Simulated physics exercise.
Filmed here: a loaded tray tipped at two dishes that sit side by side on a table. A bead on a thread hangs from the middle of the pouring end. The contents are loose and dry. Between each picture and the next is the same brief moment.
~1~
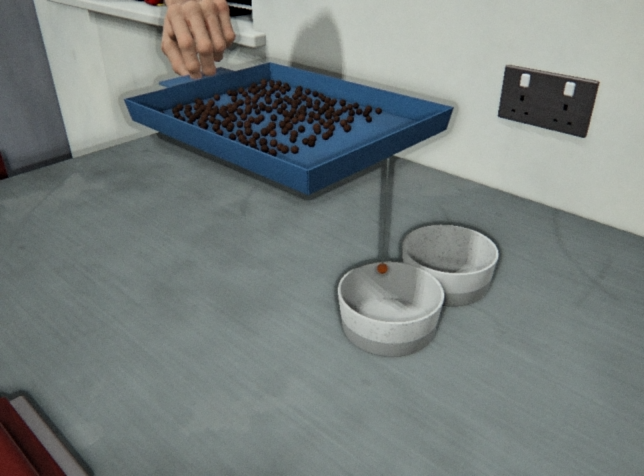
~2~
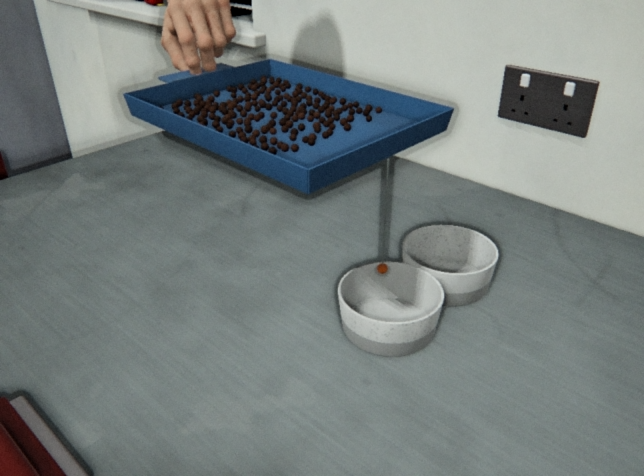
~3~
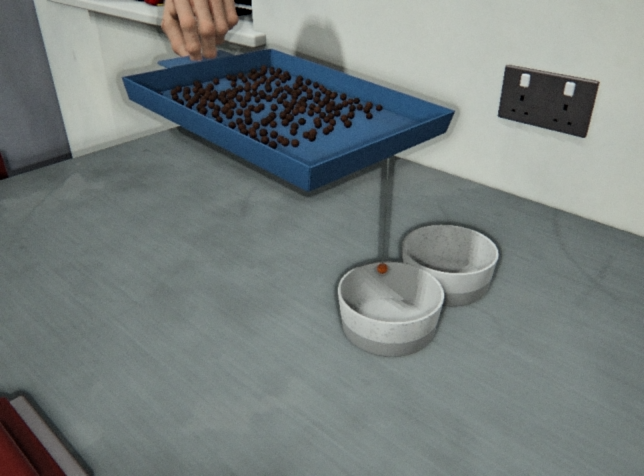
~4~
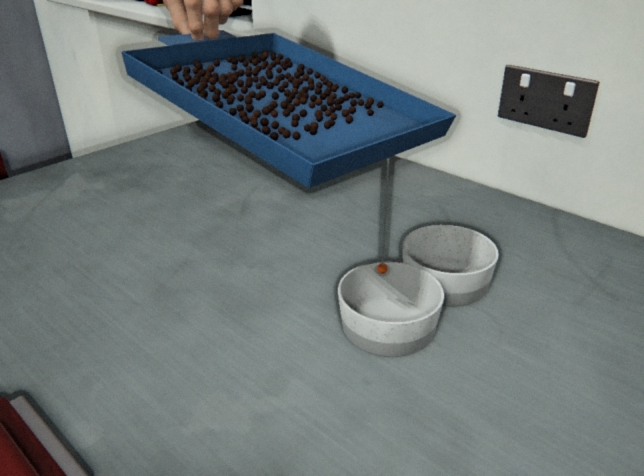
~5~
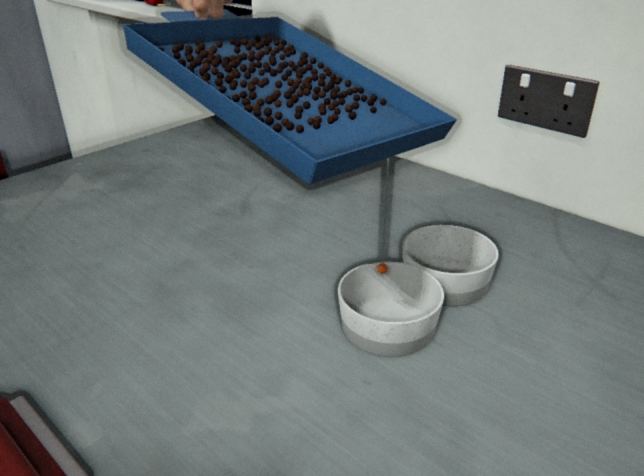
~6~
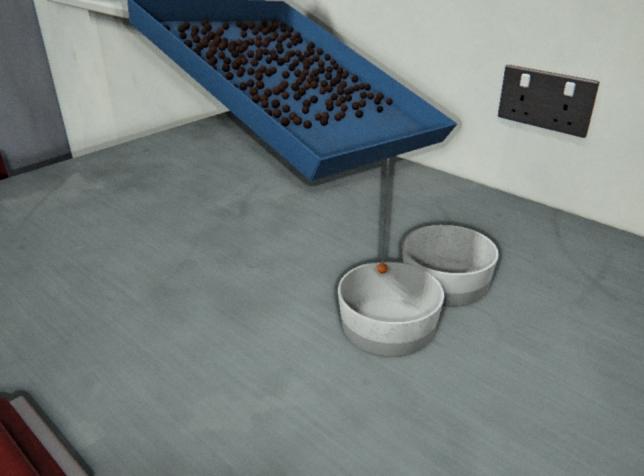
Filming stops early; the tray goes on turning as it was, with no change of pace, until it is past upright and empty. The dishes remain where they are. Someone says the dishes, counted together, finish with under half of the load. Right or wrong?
Wrong, they hold over half.
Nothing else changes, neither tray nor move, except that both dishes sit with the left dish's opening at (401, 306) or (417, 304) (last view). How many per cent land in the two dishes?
Around 90 and then 80 per cent.
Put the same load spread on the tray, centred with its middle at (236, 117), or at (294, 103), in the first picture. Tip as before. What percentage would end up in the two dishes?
Roughly 80 per cent, then roughly 90 per cent.
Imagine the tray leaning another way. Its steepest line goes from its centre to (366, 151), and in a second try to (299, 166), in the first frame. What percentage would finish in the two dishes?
The first try would leave around 50 per cent there, the second around 0 per cent.
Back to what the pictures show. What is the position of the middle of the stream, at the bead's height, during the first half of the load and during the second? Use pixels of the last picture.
I'd say around (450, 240) at first, then around (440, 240).
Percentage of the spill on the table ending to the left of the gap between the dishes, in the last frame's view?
I reckon around 0 per cent.
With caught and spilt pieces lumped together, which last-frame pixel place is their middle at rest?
I'd put the middle somewhere around (452, 278).
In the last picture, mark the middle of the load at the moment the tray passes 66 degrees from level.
Look around (426, 139) in the last picture.
Just after the last frame, tray tipped steeply; the larger part on the tray; just a few in the right dish; roughly a quarter in the air.
A moment on, tray tipped past a quarter turn; roughly half on the tray; just a few in the left dish; roughly a third in the right dish; about a tenth outside both; about a tenth in the air.
Further on, tray tipped past a quarter turn; about a tenth in the left dish; the larger part in the right dish; about a tenth outside both.
When it is over, tray tipped past a quarter turn; about a tenth in the left dish; the larger part in the right dish; about a tenth outside both.
